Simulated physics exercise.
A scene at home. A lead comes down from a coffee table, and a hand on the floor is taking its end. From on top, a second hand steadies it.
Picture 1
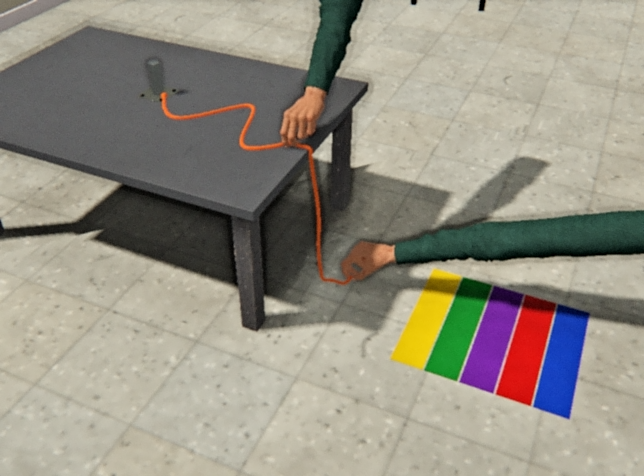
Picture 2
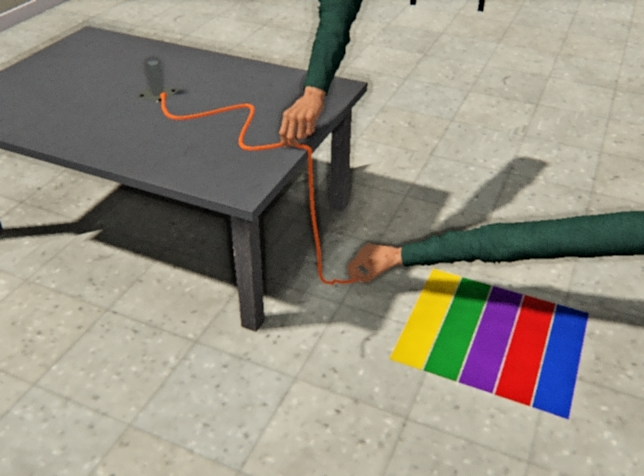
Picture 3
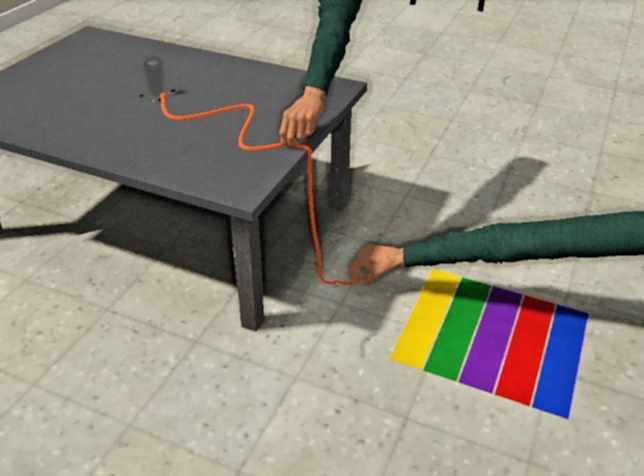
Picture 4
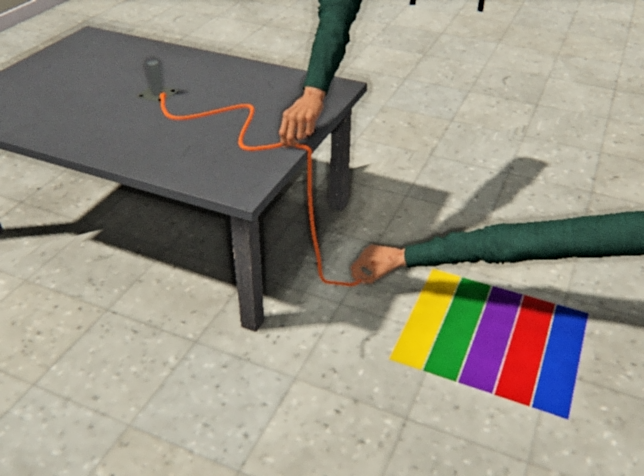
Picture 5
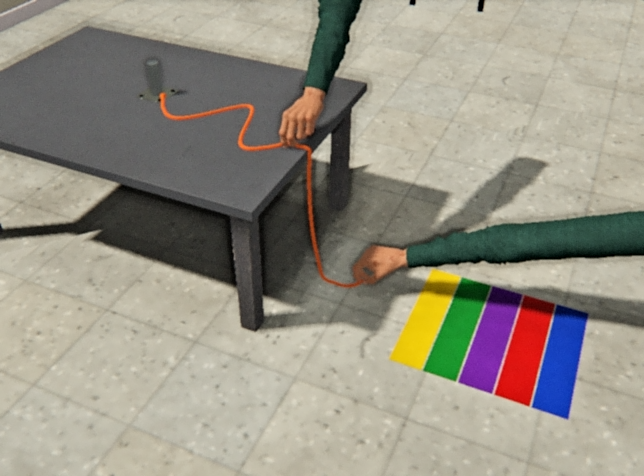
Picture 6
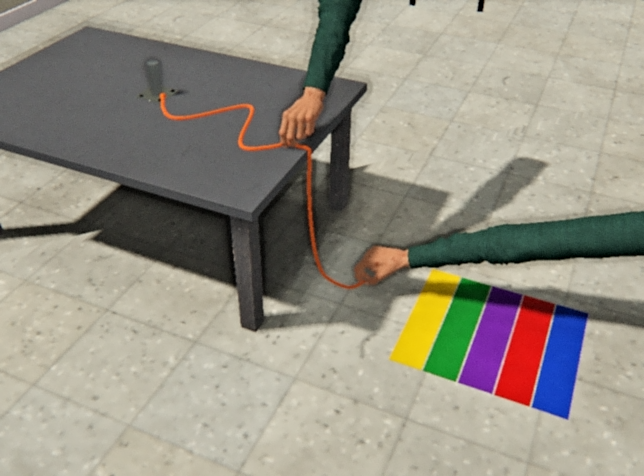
An orange cord runs in a wavy line across a dark grey coffee table in a home with pale floor tiles, seen from above at an angle. One green-sleeved hand rests on it at the table's edge, another holds its end at the floor, left of yellow, green, purple, red and blue stripes. The lower hand shifts very slightly right, the hanging cord curving a little, while the camera stays still.
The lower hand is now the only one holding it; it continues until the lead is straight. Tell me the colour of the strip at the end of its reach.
It is blue.
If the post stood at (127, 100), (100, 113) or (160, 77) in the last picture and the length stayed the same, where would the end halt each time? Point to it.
You'd find it around (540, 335), then (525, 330), and finally (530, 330).
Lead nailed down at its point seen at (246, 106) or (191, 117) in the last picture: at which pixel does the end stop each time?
Approximately (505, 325), then (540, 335).
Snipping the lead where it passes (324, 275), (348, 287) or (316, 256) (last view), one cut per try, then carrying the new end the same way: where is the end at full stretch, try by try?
In order, it ends up near (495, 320), (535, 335) and (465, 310).
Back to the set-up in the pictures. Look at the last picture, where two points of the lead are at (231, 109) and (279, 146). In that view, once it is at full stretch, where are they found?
First one: (252, 124); second one: (370, 187).
Soon after, end near (506, 324); over purple.
Then, end near (542, 335); over red.
At full stretch, end near (563, 341); over blue. Over blue.
